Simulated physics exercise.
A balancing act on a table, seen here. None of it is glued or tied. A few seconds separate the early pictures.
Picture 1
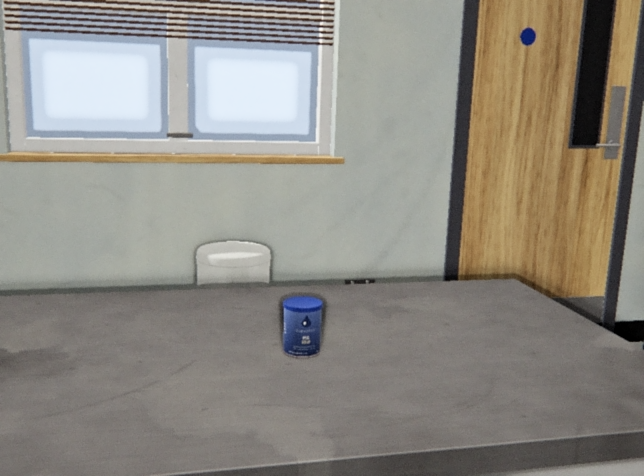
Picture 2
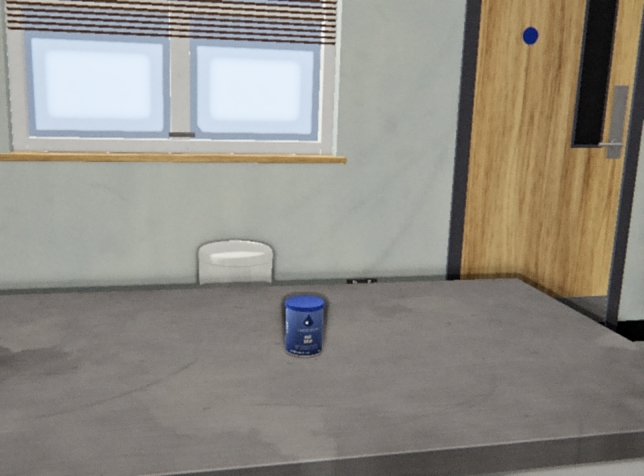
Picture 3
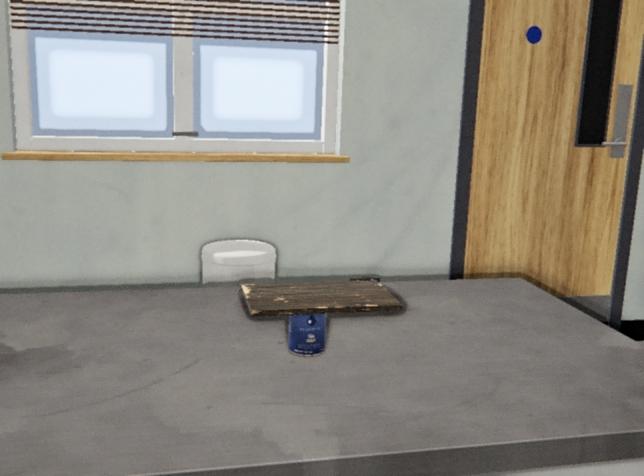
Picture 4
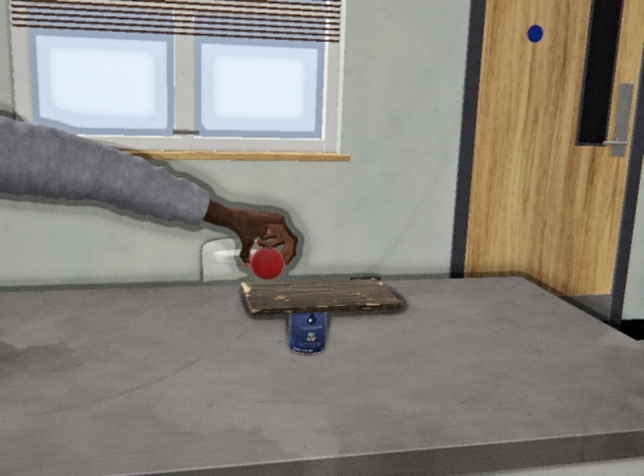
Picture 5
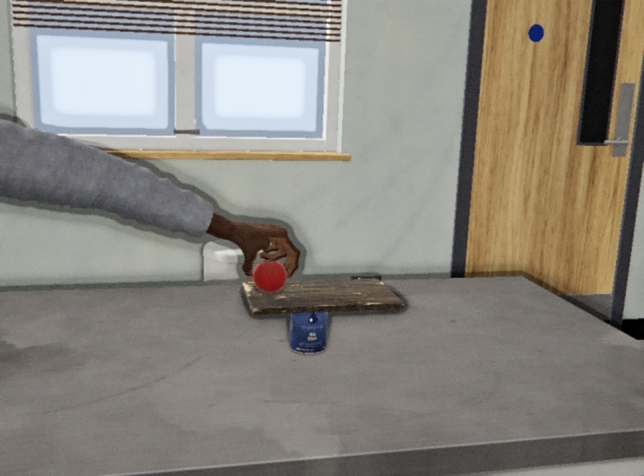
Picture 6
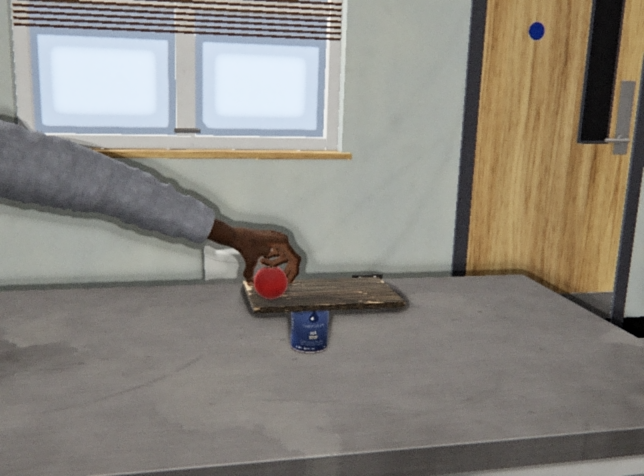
The footage shows a blue container on a gray table, then a dark board resting across its top, after which a hand reaches in from the left and lowers a round red object onto the board's left side.
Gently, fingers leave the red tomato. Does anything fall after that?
It will stand firm.
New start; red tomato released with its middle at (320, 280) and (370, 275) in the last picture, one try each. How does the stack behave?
First release - upright; second release - toppled.
Then, 0.20 s past the last view, nothing moves.
Then, 0.60 s past the last view, red tomato resting near (271, 283).
Finally, all 3 still in place. Final places as the last picture's camera would see them, red tomato near (271, 283). The stack stays up.
